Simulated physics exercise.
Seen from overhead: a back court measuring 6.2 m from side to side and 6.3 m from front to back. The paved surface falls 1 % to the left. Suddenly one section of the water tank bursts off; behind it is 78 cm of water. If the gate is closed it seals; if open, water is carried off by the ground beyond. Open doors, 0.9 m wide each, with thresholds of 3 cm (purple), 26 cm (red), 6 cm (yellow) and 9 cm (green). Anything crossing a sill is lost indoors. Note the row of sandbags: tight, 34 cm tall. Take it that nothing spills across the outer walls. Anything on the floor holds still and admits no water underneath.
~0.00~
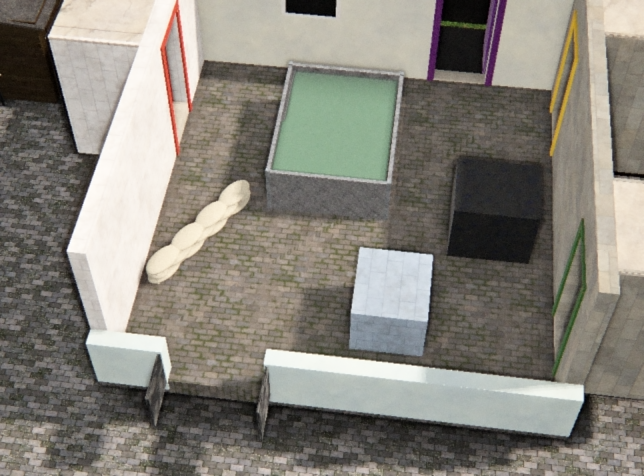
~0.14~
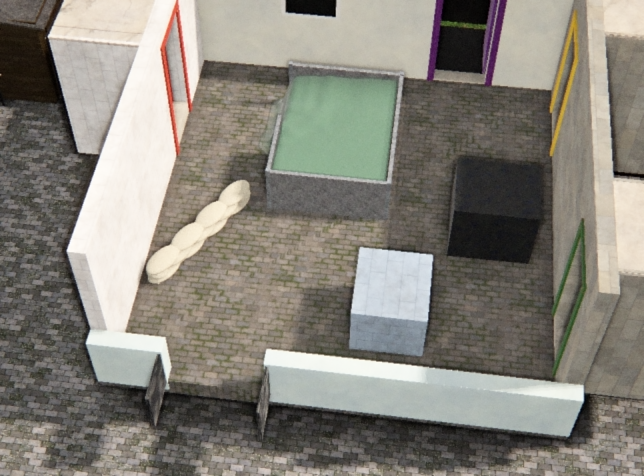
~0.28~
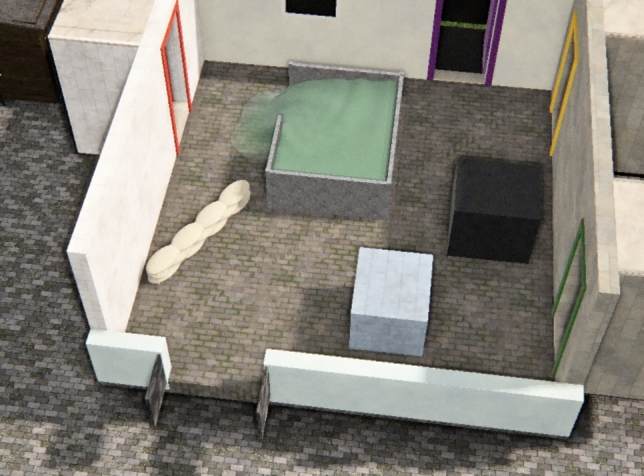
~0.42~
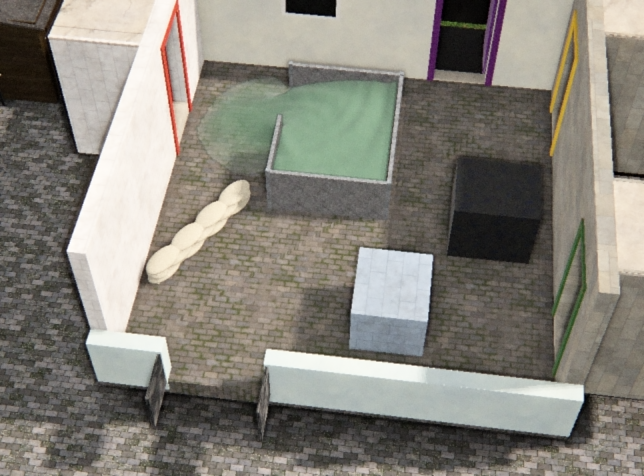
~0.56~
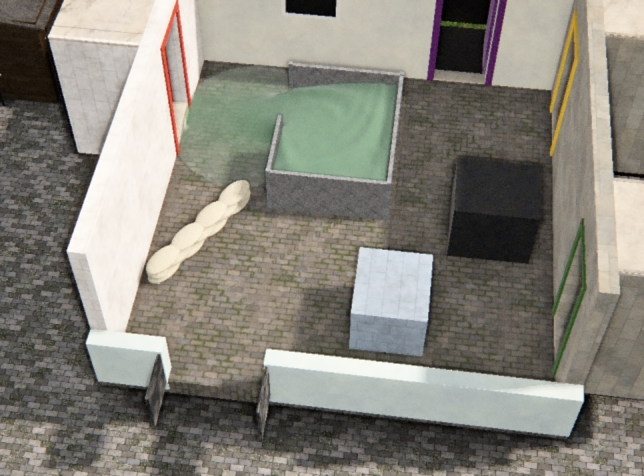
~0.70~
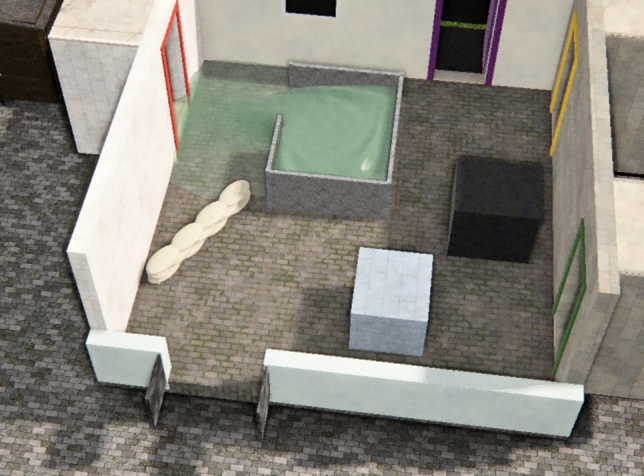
A grey-walled tank of still green water stands against the back of a paved court seen from above, between a white wall on the left and a grey wall on the right. A pale twisted row of sandbags lies to its left, with a black block and a pale blue block to its right and front. Part of the tank's left side opens, and green water pours out leftward, spreading thinly across the paving to the red-edged doorway, while the camera stays still.
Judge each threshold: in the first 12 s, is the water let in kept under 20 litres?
At the end, purple door: Surplus. Red door: Surplus. Yellow door: Surplus. Green door: Short.
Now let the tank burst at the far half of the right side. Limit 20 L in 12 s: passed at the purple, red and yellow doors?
Outcomes - purple: Exceeded, red: Not exceeded, yellow: Exceeded.
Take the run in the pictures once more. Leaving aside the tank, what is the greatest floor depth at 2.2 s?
About 48 cm at most.
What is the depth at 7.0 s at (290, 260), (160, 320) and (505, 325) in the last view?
1, 5 and 1 cm, respectively.
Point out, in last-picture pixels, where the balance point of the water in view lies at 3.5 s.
Its balance point sits around (280, 149).
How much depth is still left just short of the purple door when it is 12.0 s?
Around 6.0 cm there.
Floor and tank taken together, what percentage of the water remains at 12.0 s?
Roughly 80 per cent is still there.
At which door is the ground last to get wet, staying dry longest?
The green door is last.
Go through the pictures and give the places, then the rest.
Still water, 78 cm deep, in the water tank at (337, 124), in the first frame.
The front is at (269, 152), 0.7 m from the gap at (288, 113); 0.3 m2 of floor is under water; 78 cm left at the back of the water tank, in the second frame.
The front is at (238, 146), 0.9 m from the gap at (288, 116); 1.0 m2 of floor is under water; 78 cm left at the back of the water tank, in the third frame.
Water pours out at (288, 117) and has run 1.5 m, to (203, 130); typically 10 cm deep outside, 76 cm at the water tank's back, in the fourth frame.
The front is at (179, 149), 1.9 m from the gap at (288, 117); 3.9 m2 of floor is under water; 68 cm left at the back of the water tank, in the fifth frame.
The front is at (171, 178), 2.2 m from the gap at (288, 117); 4.9 m2 of floor is under water; 66 cm left at the back of the water tank, in the sixth frame.
After 1.4 s water covers 15 % of the floor and is deepest (66 cm) near (205, 61); purple door not reached, red door 46 cm at the sill, 58 L in, yellow door not reached, green door not reached.
After 2.2 s water covers 25 % of the floor and is deepest (48 cm) near (203, 68); purple door not reached, red door 42 cm at the sill, 145 L in, yellow door not reached, green door not reached.
After 3.5 s water covers 45 % of the floor and is deepest (44 cm) near (158, 261); purple door 8 cm at the sill, 1 L in, red door 32 cm at the sill, 203 L in, yellow door 3 cm at the sill, 0 L in, green door not reached.
After 7.0 s water covers 75 % of the floor and is deepest (26 cm) near (203, 68); purple door 7 cm at the sill, 41 L in, red door 18 cm at the sill, 214 L in, yellow door 12 cm at the sill, 103 L in, green door 2 cm at the sill, 0 L in.
After 12.0 s water covers 95 % of the floor and is deepest (17 cm) near (201, 75); purple door 6 cm at the sill, 74 L in, red door 14 cm at the sill, 214 L in, yellow door 8 cm at the sill, 175 L in, green door 2 cm at the sill, 0 L in.
